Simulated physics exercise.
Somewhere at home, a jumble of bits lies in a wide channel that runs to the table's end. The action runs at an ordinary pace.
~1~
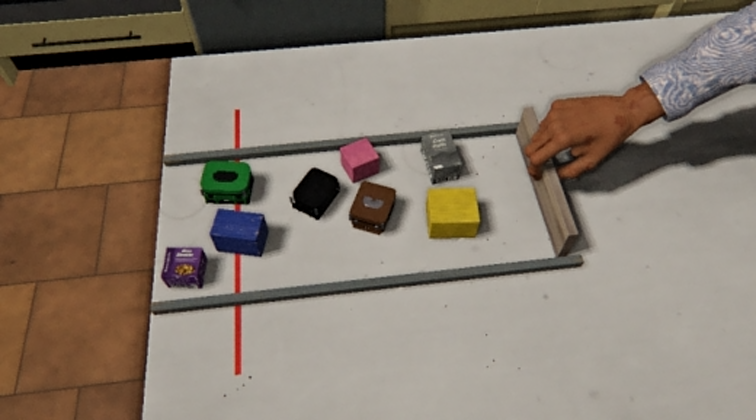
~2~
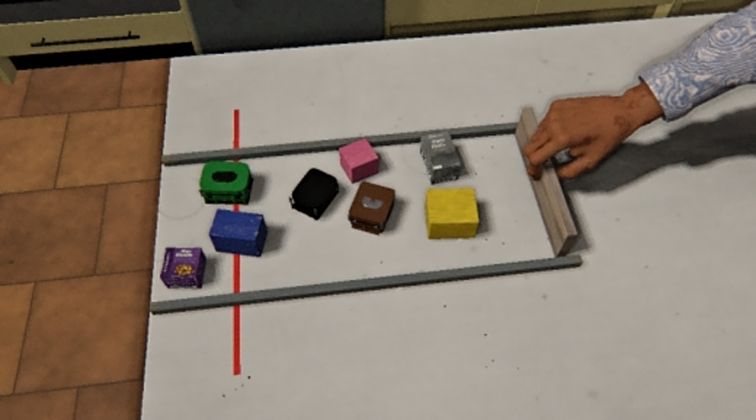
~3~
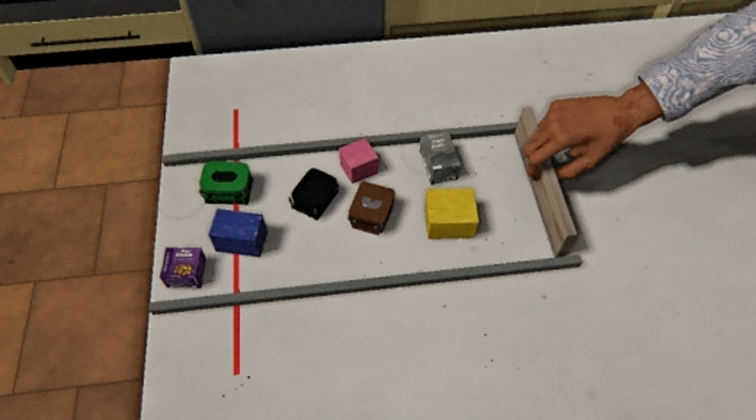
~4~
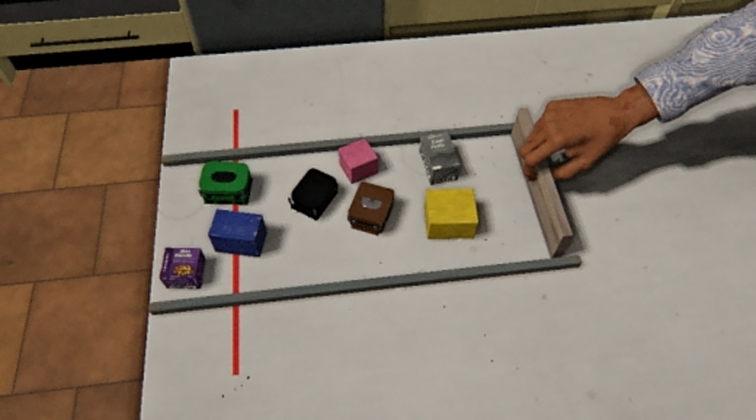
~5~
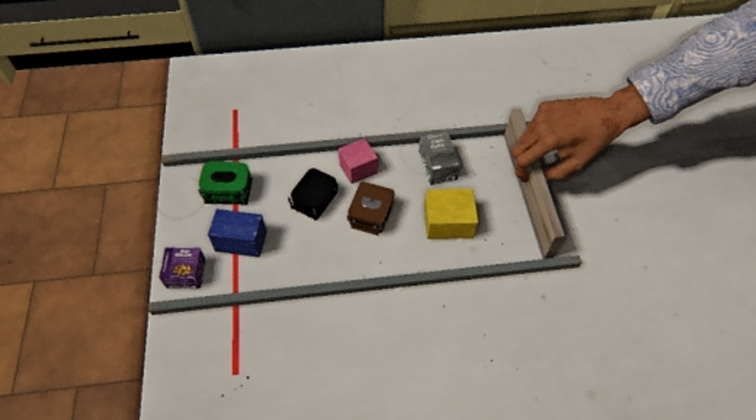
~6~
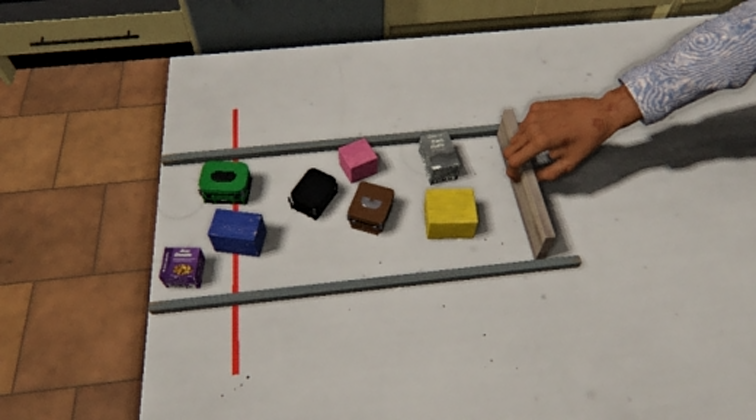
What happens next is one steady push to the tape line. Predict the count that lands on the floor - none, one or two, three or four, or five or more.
The count on the floor is one or two.
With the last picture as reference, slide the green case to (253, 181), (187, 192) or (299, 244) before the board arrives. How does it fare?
Place by place: It is pushed off, it is pushed off, it is safe.
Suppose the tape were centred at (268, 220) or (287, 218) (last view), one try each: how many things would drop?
Down on the floor: 1 and 0.
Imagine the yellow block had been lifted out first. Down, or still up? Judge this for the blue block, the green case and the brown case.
Blue block: Still up; green case: Down; brown case: Still up.
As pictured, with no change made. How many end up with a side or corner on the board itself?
That comes to 2.
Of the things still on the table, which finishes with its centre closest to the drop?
The black case.
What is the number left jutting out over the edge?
2 in all.
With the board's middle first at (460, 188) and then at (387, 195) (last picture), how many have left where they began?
Tally at point one: 2; at point two: 5.
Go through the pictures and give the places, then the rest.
The first picture shows purple box (185, 268); green case (228, 183); blue block (240, 233); board (544, 180); tape (237, 224).
The second picture shows green case (227, 184); black case (315, 194).
The third picture shows blue block (239, 233); board (543, 180).
The fourth picture shows purple box (183, 269); grey box (439, 158).
The fifth picture shows green case (226, 184); brown case (371, 209).
The sixth picture shows purple box (183, 268); green case (226, 183); blue block (238, 233); board (524, 182); tape (236, 223).
Soon after, none off yet; purple box at rest near (183, 268); green case at rest near (226, 183); blue block at rest near (238, 233).
After that, none off yet; purple box at rest near (183, 268); green case displaced about its own width near (199, 181); blue block moving near (234, 235).
In the end, the number that fall off is one or two; gone, green case.
